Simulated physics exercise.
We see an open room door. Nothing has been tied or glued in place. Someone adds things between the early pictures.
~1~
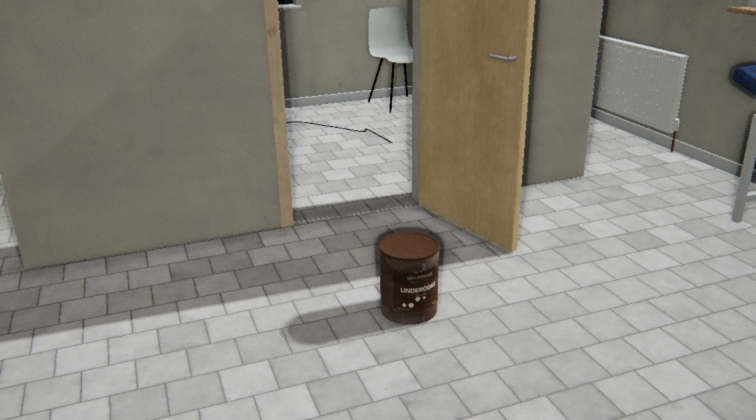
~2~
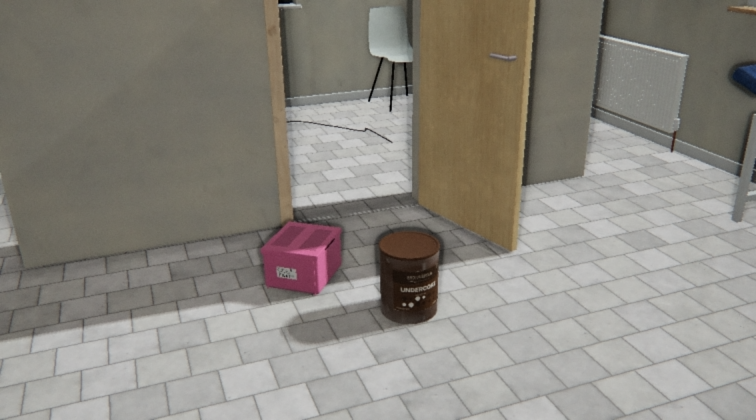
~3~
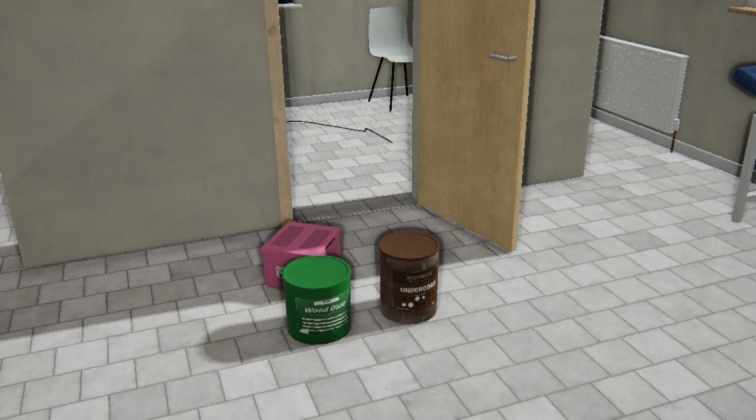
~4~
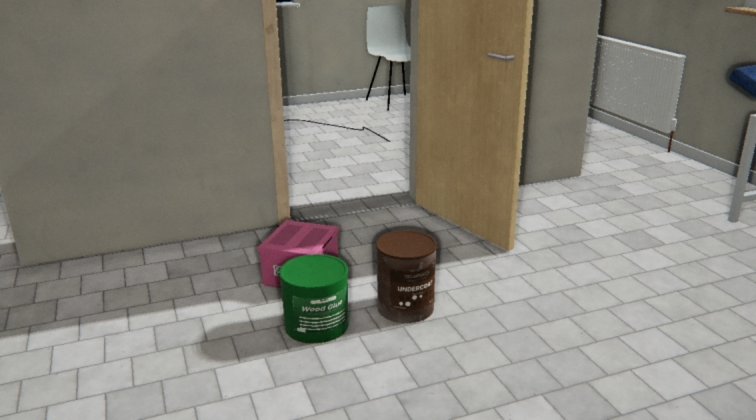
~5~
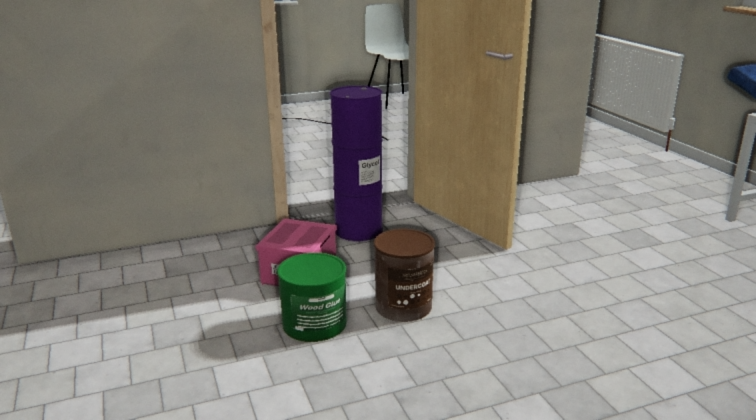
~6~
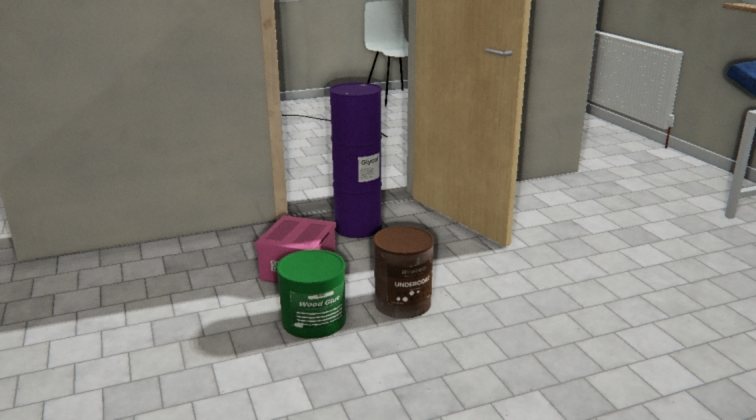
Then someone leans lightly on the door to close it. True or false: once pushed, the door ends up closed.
False.
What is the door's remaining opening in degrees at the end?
The answer is roughly 40°.
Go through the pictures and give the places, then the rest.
Door wide open and still, in the first picture.
Door wide open and still; pink tote (303, 257), in the second picture.
Door wide open and still; brown pail (409, 277); green pail (318, 299), in the third picture.
Door wide open and still; pink tote (300, 256); brown pail (406, 276), in the fourth picture.
Door wide open and still; green pail (313, 297); pink tote (298, 254), in the fifth picture.
Door wide open and still; purple drum (357, 161); brown pail (403, 272), in the sixth picture.
Then, 0.90 s on from there, door 80° open.
Then, 1.40 s on from there, door 54° open.
In the end, door 40° open; all 4 unmoved. At the end, from the last picture's camera, purple drum near (349, 160).
